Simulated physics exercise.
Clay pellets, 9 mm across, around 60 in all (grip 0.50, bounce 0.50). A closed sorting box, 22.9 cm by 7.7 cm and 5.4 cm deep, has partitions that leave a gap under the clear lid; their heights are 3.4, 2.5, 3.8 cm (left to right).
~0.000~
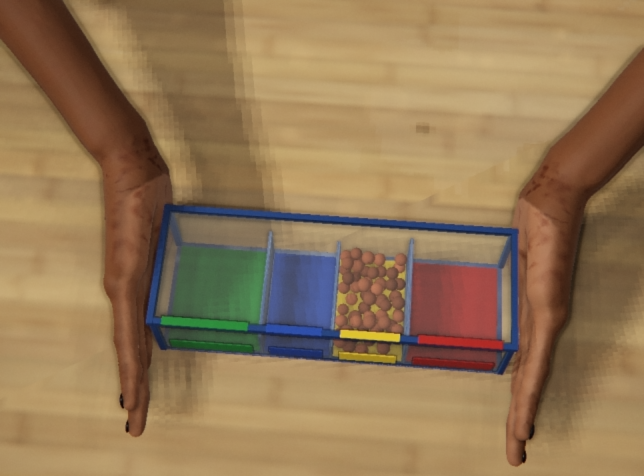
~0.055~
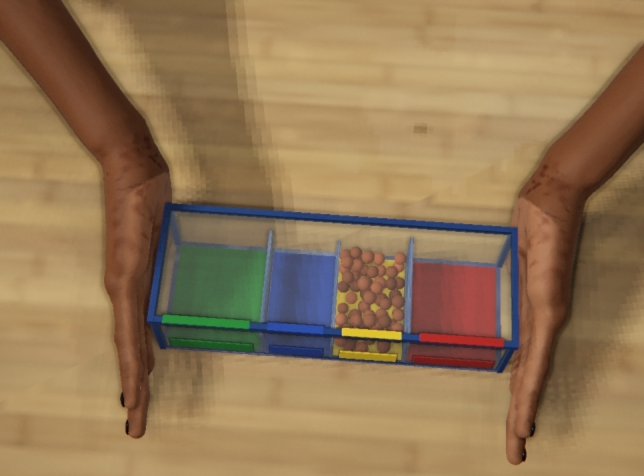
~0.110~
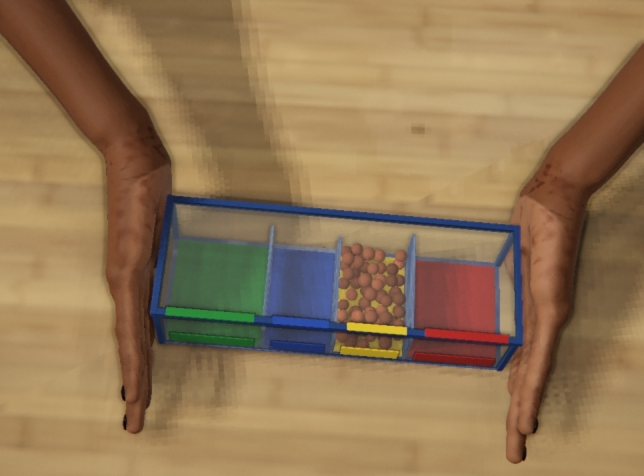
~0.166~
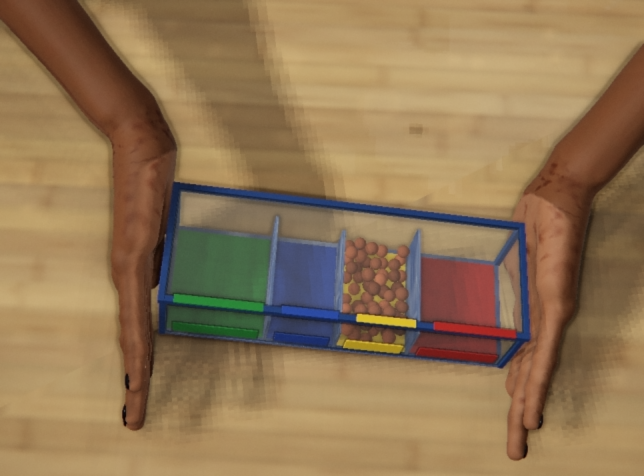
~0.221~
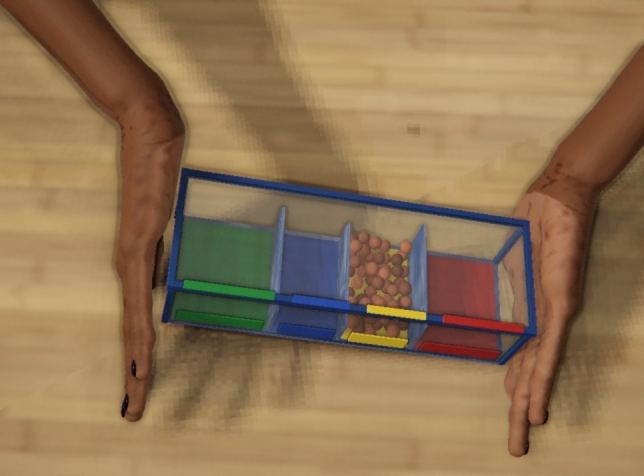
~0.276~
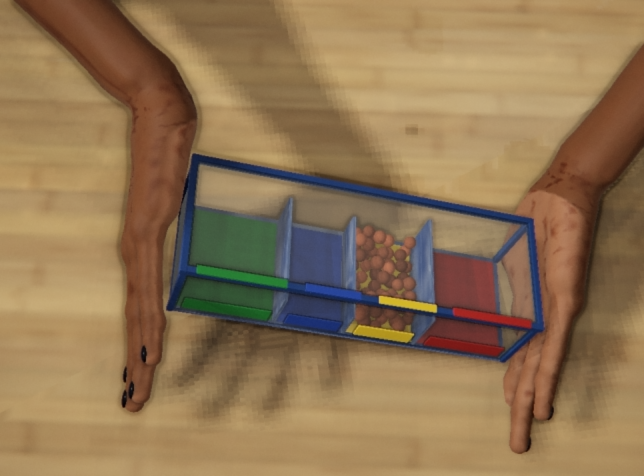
A clear, blue-edged box with green, blue, yellow and red sections sits level between two open hands, brownish pellets filling only the yellow section. The left hand rises slightly with the box's left end, and the box tilts steadily, its left side higher, while the pellets stay in the yellow section.
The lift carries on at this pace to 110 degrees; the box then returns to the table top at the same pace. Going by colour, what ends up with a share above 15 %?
Red: Yes, blue: No, green: No, yellow: Yes.
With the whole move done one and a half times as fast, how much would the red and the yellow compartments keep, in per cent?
Then: Red 45; yellow 55.
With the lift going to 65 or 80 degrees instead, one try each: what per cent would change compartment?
Some 0 and 0 per cent.
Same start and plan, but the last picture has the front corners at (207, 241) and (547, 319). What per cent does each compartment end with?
Red 50, blue 0, green 0, yellow 50.
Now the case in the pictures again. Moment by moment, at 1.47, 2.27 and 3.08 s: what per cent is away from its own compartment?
About 15, 40, 40.
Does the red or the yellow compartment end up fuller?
The yellow one has more.
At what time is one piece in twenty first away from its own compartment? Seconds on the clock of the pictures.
Near 1.35 s.
Then, at 1.47 s, tilt 110 degrees; red 15 %, yellow 85 %.
After 2.27 s, tilt 49 degrees; red 40 %, yellow 60 %.
After 3.08 s, tilt 0 degrees; red 40 %, yellow 60 %.
At rest (3.5 s), red 40 %, blue 0 %, green 0 %, yellow 60 %.
